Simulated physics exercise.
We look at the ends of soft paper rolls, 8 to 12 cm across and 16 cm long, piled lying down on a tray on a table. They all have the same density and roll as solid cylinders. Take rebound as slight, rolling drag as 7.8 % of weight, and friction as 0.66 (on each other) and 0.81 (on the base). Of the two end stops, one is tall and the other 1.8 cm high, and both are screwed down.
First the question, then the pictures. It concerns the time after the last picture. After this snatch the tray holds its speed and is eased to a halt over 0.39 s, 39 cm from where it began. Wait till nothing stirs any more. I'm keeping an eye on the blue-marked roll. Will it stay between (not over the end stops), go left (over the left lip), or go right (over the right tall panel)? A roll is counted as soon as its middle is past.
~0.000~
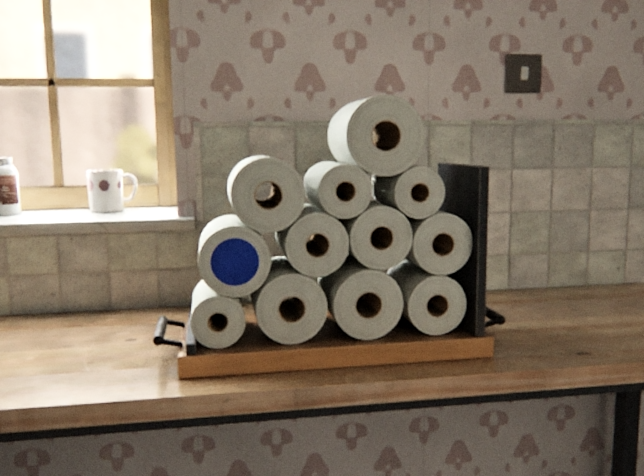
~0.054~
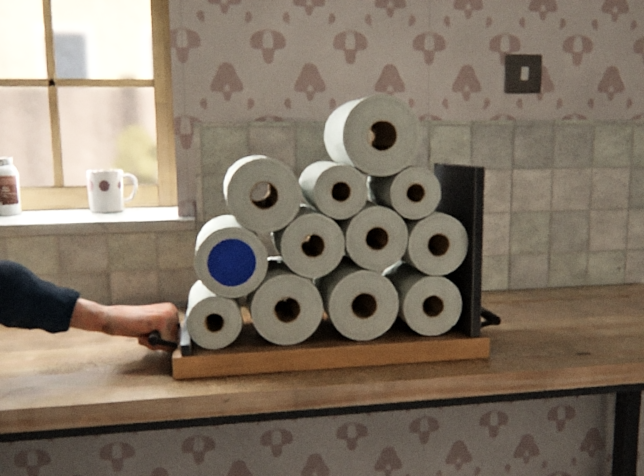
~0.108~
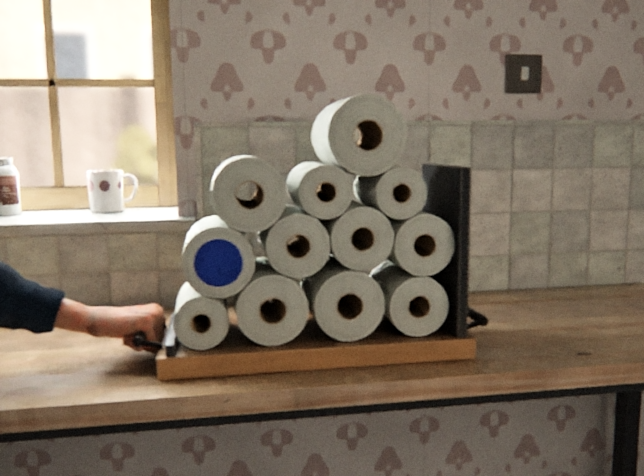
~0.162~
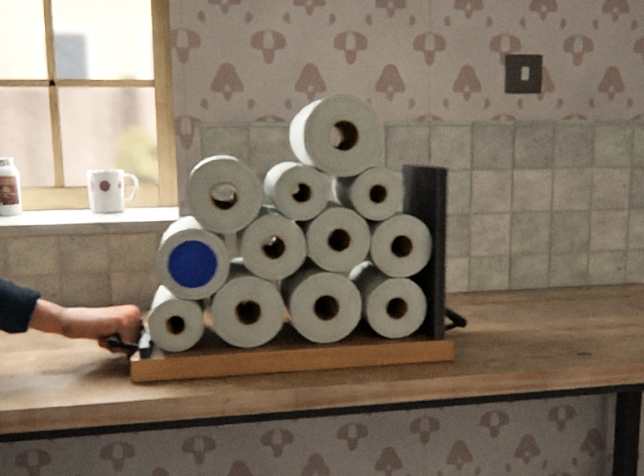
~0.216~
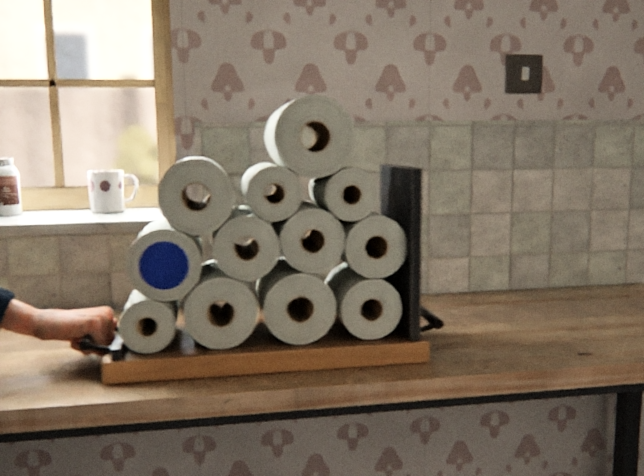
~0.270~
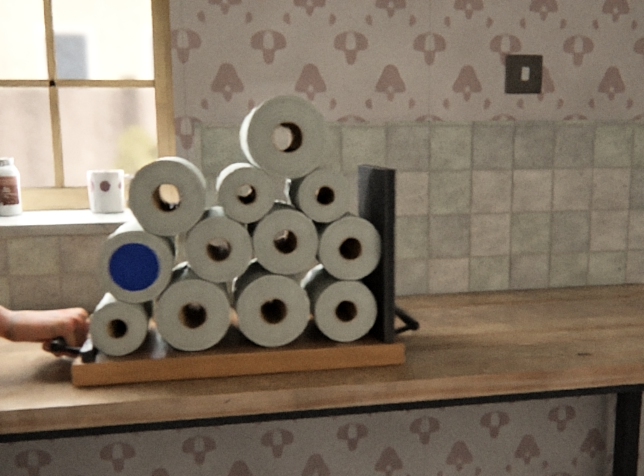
I'd say it goes past neither end.
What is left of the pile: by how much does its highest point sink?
Something like 0 cm, I'd say.
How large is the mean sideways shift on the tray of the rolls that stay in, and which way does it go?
Mean shift: Approx. 0 cm, leftward.
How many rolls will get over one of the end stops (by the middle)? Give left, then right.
Per side: 0 left, 0 right.
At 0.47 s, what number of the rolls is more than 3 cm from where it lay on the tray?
0 by then.
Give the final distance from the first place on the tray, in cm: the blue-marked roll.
Blue-marked roll: 0.
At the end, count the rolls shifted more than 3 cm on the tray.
Count: 0.
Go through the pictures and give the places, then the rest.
In the first picture, 12 rolls, 4 on the base, highest (386, 136); blue (235, 262); left lip (1.8 cm) (190, 344); right tall panel (27 cm) (483, 236).
The second picture shows tray 0.8 cm to the left; stops (185, 345) and (479, 237); pile unchanged.
The third picture shows tray 3.1 cm to the left; stops (169, 346) and (465, 237); pile unchanged.
The fourth picture shows tray 7 cm to the left; stops (144, 347) and (442, 238); pile unchanged.
The fifth picture shows tray 11 cm to the left; stops (115, 349) and (417, 239); pile unchanged.
The sixth picture shows tray 15 cm to the left; stops (85, 351) and (391, 240); pile unchanged; blue (134, 267).
After 0.65 s, tray 38 cm along; 0 now displaced over 3 cm; not one over the end stops; blue in place (moves measured on the tray).
After 0.78 s, tray 39 cm along; 0 now displaced over 3 cm; not one over the end stops; blue in place.
In the end, by 1.2 s, 0 moved over 3 cm; not one over the end stops; blue in place; top of the pile 38 cm high, from 38 cm.
